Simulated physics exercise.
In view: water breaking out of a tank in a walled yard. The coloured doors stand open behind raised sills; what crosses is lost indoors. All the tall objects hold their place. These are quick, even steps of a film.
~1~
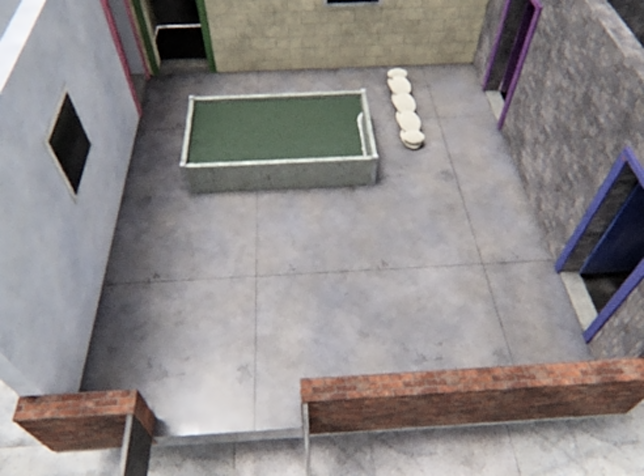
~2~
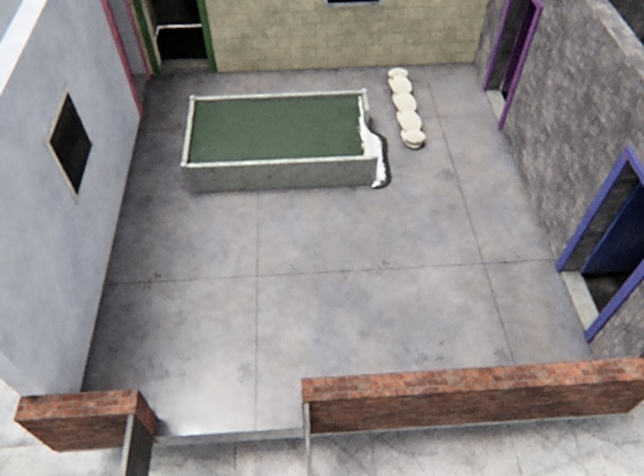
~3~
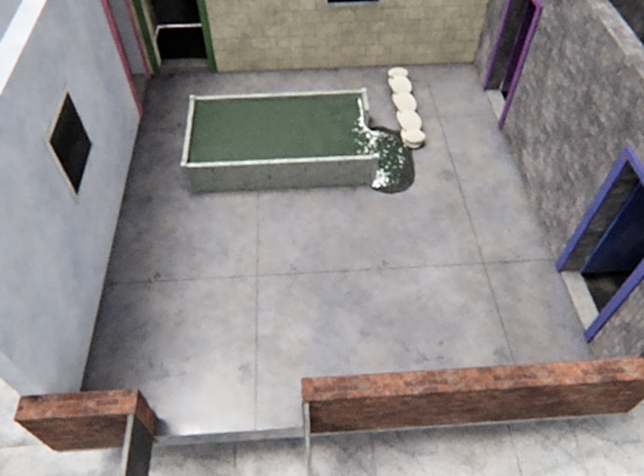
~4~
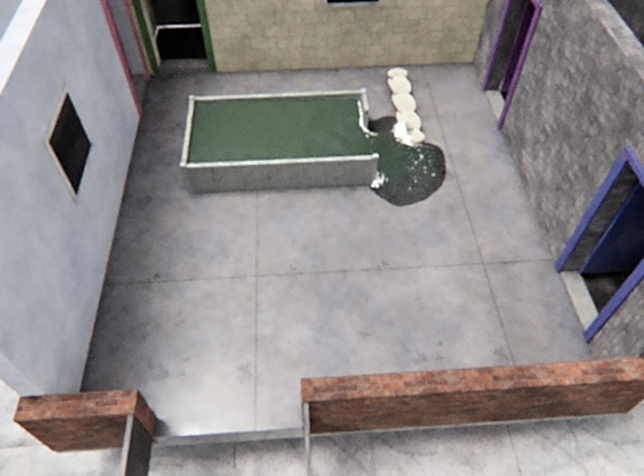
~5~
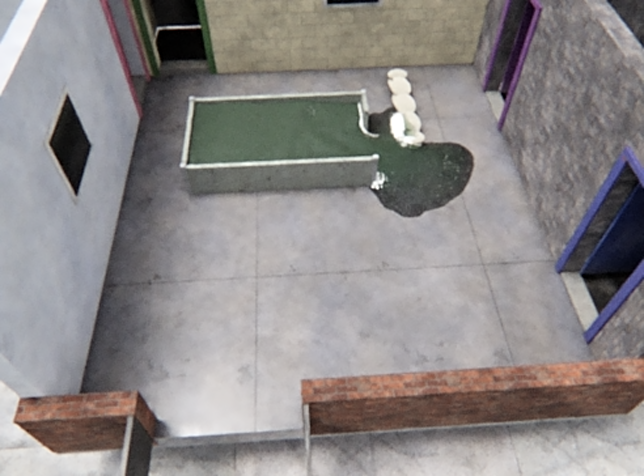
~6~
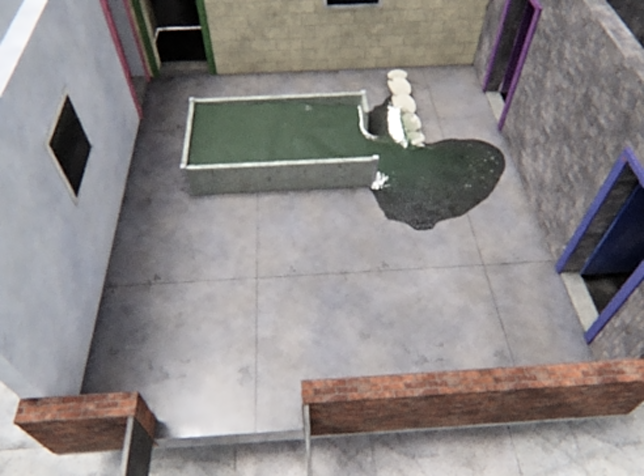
In a walled yard with open coloured doors, green water sits still in a rectangular tank, then breaks out at its right end and spreads across the grey floor in a widening dark pool around the pale round objects.
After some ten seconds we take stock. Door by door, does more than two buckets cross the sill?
In the end: The purple door lets in a lot; the blue door lets in a lot; the green door admits no more than that; the pink door admits no more than that.
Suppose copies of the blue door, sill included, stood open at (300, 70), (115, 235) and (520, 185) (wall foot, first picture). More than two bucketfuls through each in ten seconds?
As listed: Lets less in, takes less, floods.
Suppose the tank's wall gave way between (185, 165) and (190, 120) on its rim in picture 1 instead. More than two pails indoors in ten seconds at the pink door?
One by one: The pink door stays under.
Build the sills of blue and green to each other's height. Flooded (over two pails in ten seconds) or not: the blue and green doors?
The blue one lets less in, the green one lets less in.
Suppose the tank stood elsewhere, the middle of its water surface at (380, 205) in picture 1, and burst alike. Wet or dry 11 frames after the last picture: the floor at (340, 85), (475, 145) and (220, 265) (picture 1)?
In turn: Free of water, flooded, no water.
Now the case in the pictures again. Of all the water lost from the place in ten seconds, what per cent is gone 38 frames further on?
Some 45 per cent.
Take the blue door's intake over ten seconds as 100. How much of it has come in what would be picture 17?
I make it 0 per cent.
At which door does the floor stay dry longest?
It is the pink door.
A moment on, water covers 15 % of the floor; the purple door not reached, the blue door not reached, the green door not reached, the pink door not reached.
Next, water covers 25 % of the floor; the purple door under two buckets in, the blue door wet at the sill, nothing in, the green door not reached, the pink door not reached.
Then, water covers 35 % of the floor; the purple door under two buckets in, the blue door under two buckets in, the green door not reached, the pink door not reached.
Later, water covers 70 % of the floor; the purple door over two buckets in, the blue door over two buckets in, the green door wet at the sill, nothing in, the pink door wet at the sill, nothing in.
In the end, water covers 90 % of the floor; the purple door over two buckets in, the blue door over two buckets in, the green door wet at the sill, nothing in, the pink door wet at the sill, nothing in.
